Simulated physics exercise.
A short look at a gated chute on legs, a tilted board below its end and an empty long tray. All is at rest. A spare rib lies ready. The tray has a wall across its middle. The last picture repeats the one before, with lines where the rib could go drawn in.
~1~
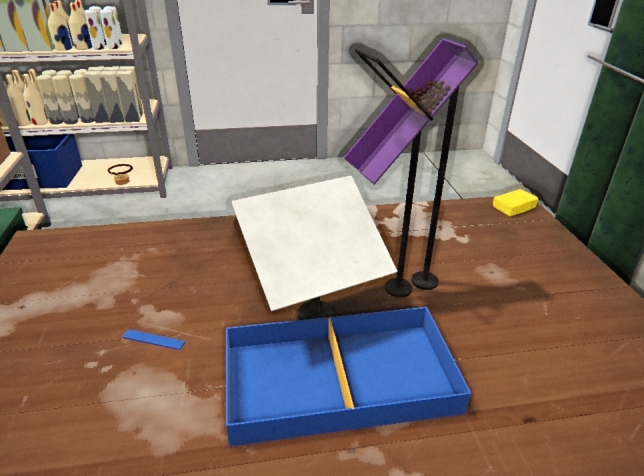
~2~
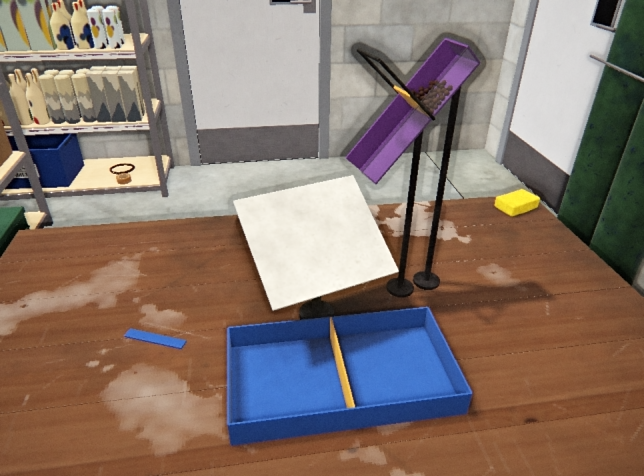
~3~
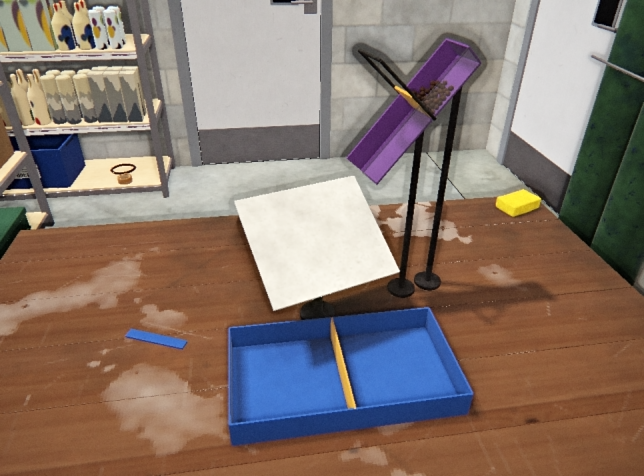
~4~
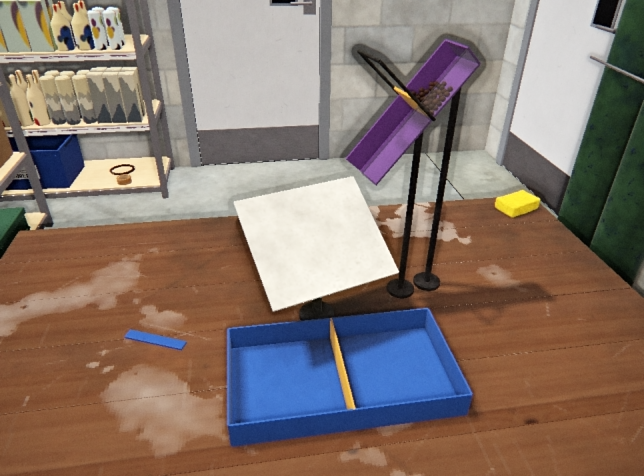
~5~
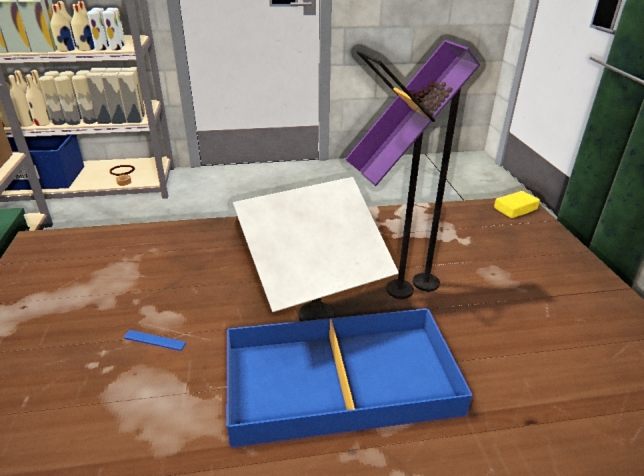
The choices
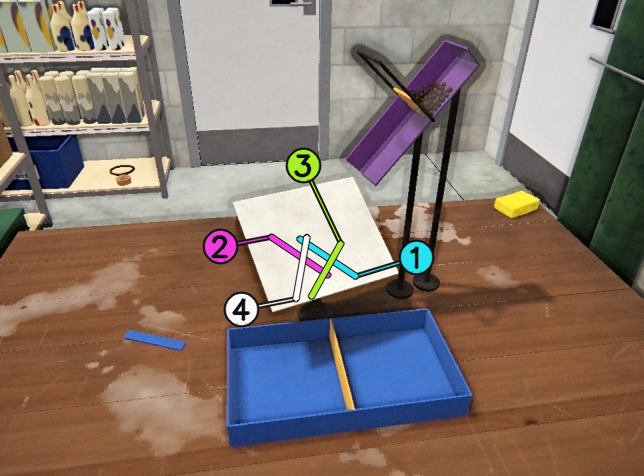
The clip opens on a wooden table where a sloping purple chute on black legs holds small brown pieces behind a gate, above a tilted white board and an empty blue tray with a yellow divider. Nothing visibly moves through to the end; the gate stays shut.
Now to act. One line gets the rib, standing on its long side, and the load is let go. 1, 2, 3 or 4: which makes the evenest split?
4 beats the others.
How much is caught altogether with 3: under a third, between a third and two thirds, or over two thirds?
Over two thirds.
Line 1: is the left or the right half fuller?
More lands on the right.
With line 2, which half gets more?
More lands on the right.
On the marked copy, line 1 from (299, 238) to (355, 276); line 2 from (271, 237) to (327, 274); line 3 from (340, 243) to (311, 296); line 4 from (306, 237) to (295, 298).
If 1 is chosen, of what is caught, a small part in the left half, nearly all in the right.
If 2 is chosen, of what is caught, a stray few in the left half, nearly all in the right.
If 3 is chosen, of what is caught, nearly all in the left half, a small part in the right.
If 4 is chosen, of what is caught, about two thirds in the left half, about a third in the right.
